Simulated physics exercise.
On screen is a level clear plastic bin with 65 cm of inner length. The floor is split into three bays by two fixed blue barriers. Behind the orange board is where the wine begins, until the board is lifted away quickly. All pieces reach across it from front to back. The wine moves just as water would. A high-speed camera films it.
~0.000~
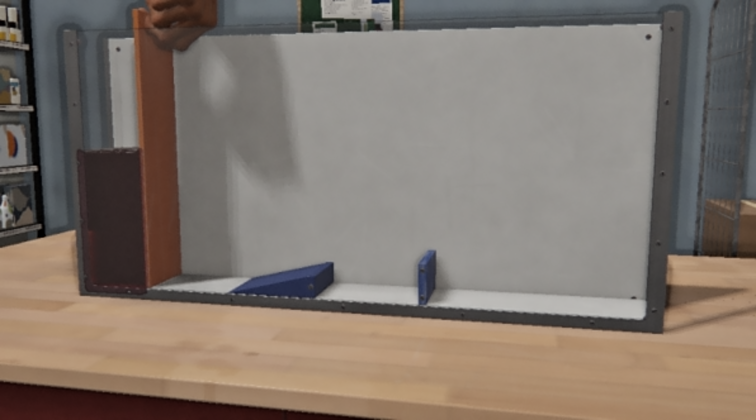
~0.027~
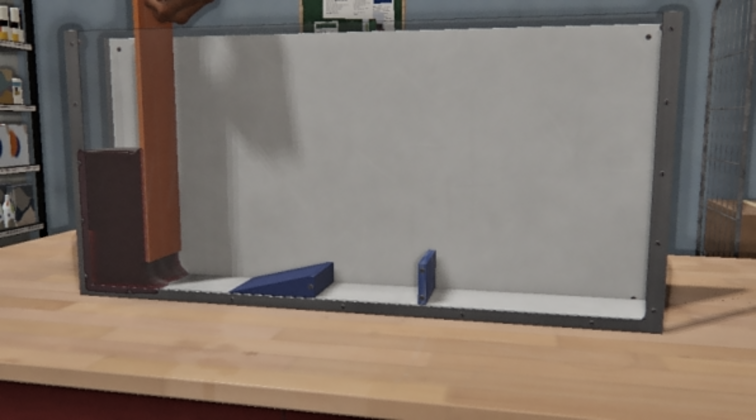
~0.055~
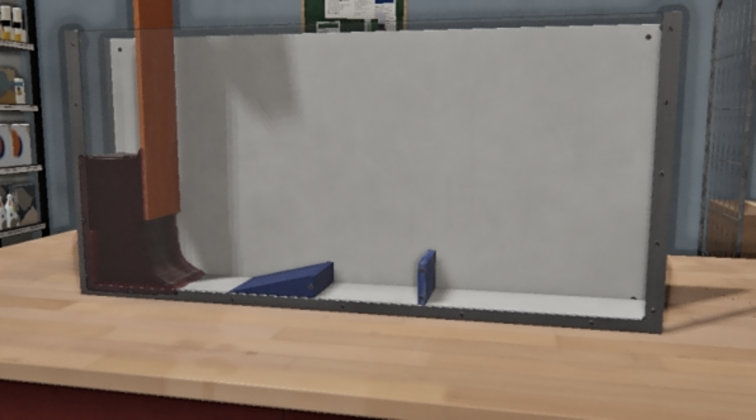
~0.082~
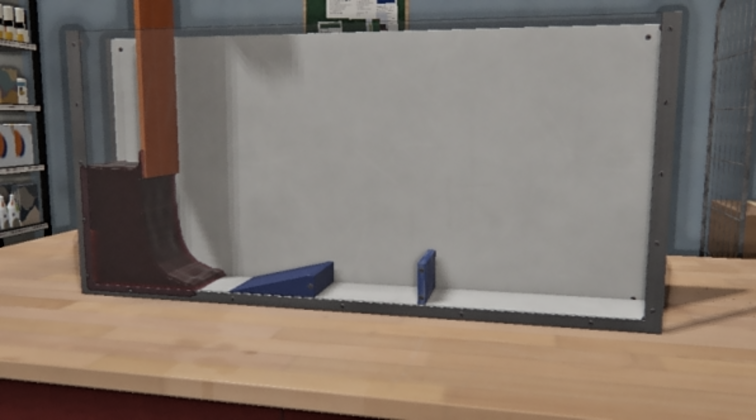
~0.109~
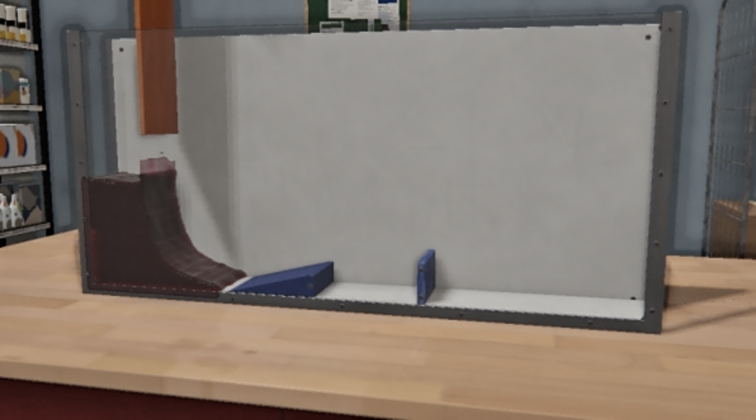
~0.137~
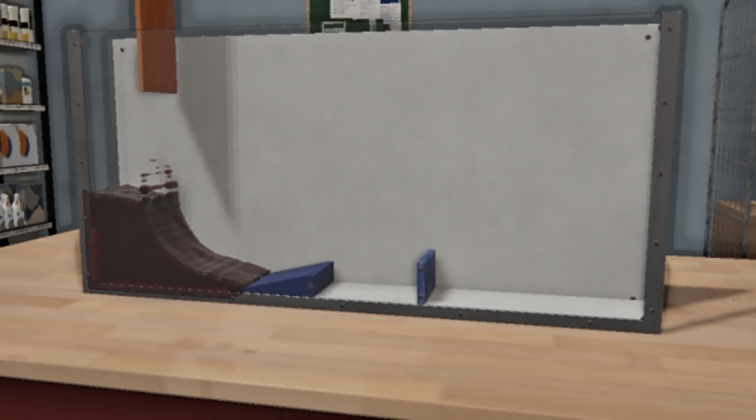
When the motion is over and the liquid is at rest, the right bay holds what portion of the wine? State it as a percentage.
The right bay holds roughly 18 per cent of the wine.
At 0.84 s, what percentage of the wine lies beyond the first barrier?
About 58 %.
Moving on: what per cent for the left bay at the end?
Around 54 percent.
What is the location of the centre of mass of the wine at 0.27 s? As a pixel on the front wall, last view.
Near (216, 269).
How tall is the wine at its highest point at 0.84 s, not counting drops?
Peak height: Approx. 4.0 cm.
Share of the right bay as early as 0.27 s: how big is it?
Share there: Around 0 %.
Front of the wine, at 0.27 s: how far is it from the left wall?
Roughly 40 cm out.
After 0.27 s 20 per cent is beyond the first barrier and 0 beyond the second.
After 0.47 s 49 per cent is beyond the first barrier and 12 beyond the second.
After 0.84 s 58 per cent is beyond the first barrier and 17 beyond the second.
In the end the left bay holds 54, the middle 29 and the right 17 per cent.
